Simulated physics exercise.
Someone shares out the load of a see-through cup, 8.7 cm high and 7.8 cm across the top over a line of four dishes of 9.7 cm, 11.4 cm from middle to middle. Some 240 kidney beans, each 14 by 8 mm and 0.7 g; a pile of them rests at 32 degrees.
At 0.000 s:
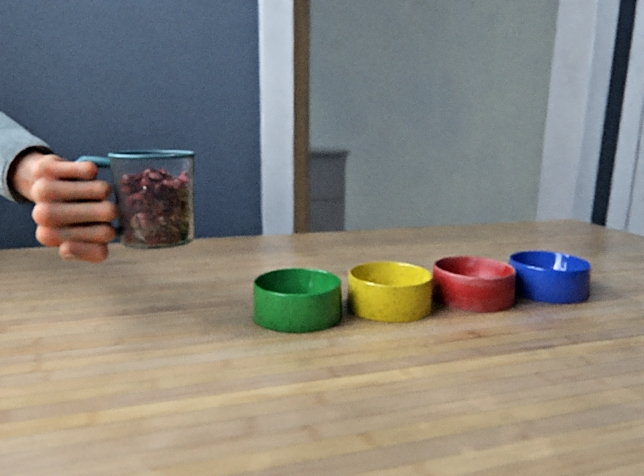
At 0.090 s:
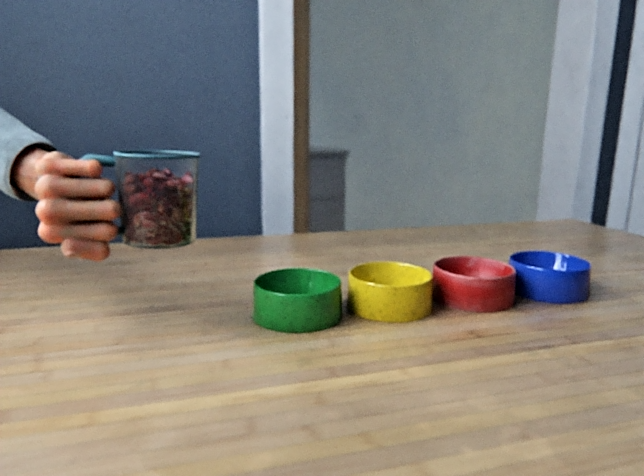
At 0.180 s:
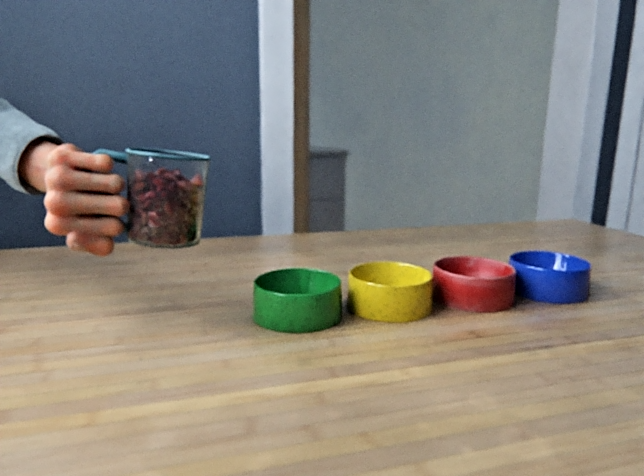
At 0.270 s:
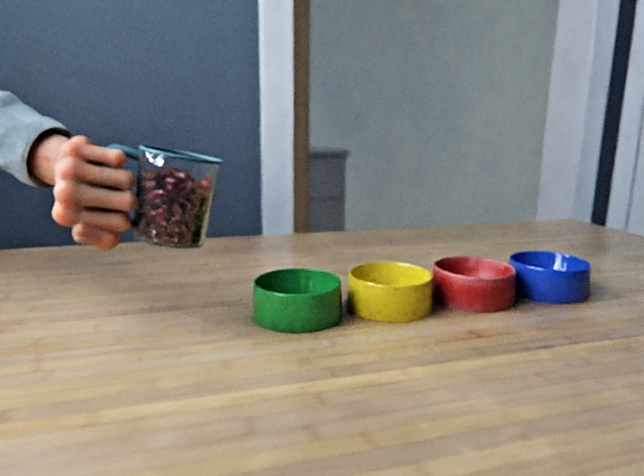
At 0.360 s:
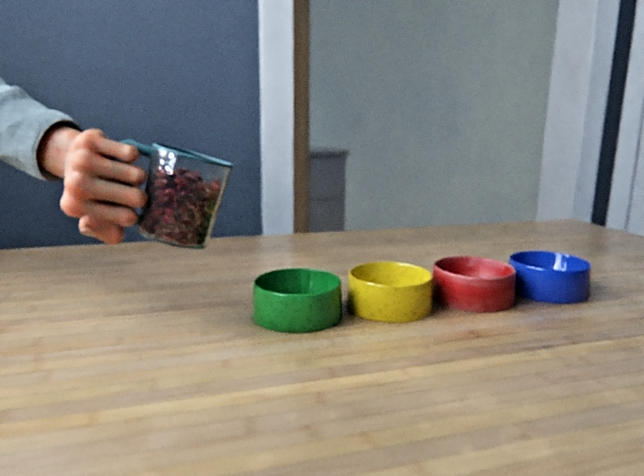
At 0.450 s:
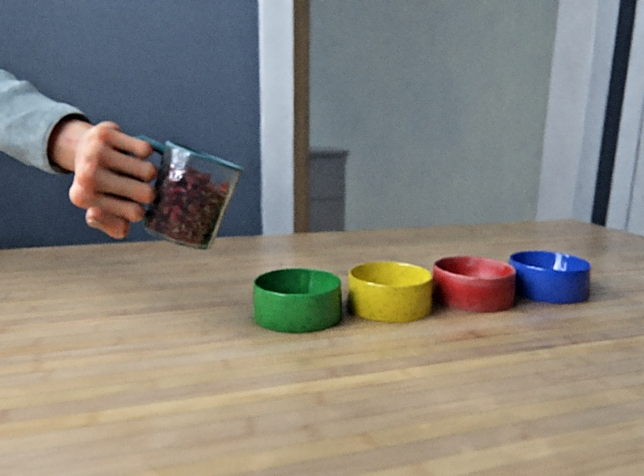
The video shows a hand holding a see-through cup of small dark red pieces above a wooden table, moving it slightly right while gradually tilting it toward a row of green, yellow, red and blue dishes.
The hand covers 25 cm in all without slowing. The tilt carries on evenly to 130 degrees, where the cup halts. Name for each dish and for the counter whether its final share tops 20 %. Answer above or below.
Red: Below, blue: Below, green: Below, yellow: Above, counter: Below.
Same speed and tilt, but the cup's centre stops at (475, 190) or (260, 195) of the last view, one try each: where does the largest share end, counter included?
Most goes to: Yellow, then green.
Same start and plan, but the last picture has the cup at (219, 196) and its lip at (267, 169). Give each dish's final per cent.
Red 0; blue 0; green 0; yellow 60.
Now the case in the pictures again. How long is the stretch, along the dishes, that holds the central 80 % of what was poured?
Roughly 5 cm.
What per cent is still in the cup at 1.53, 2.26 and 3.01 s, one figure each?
About 100, 35, 0.
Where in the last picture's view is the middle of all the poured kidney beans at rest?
Around (392, 286).
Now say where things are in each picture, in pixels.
In the first frame, cup at (156, 198), tilt 0 degrees, lip at (193, 154), moved 0.0 cm; middle of the pieces at (152, 210); green dish at (298, 281); yellow dish at (390, 274); red dish at (474, 267); blue dish at (549, 261).
In the second frame, cup at (159, 198), tilt 2 degrees, lip at (198, 155), moved 0.3 cm; middle of the pieces at (155, 210).
In the third frame, cup at (167, 198), tilt 6 degrees, lip at (209, 158), moved 1.1 cm; middle of the pieces at (162, 209).
In the fourth frame, cup at (175, 197), tilt 11 degrees, lip at (221, 162), moved 1.9 cm; middle of the pieces at (169, 208).
In the fifth frame, cup at (184, 197), tilt 16 degrees, lip at (232, 166), moved 2.7 cm; middle of the pieces at (176, 207).
In the sixth frame, cup at (192, 197), tilt 21 degrees, lip at (242, 170), moved 3.5 cm; middle of the pieces at (184, 206); green dish at (298, 281); yellow dish at (390, 274); red dish at (474, 267); blue dish at (549, 261). Its pace works out near 55 degrees a second; the hand travels 9 cm a second.
After 1.53 s, tilt 79 degrees; cup holds 100 %.
After 2.26 s, tilt 119 degrees; cup holds 35 %, yellow 60 %.
Then, at 3.01 s, tilt 130 degrees; cup holds 0 %, yellow 100 %.
In the end, at 3.3 s, red 0 %, blue 0 %, green 0 %, yellow 100 %, counter 0 %.
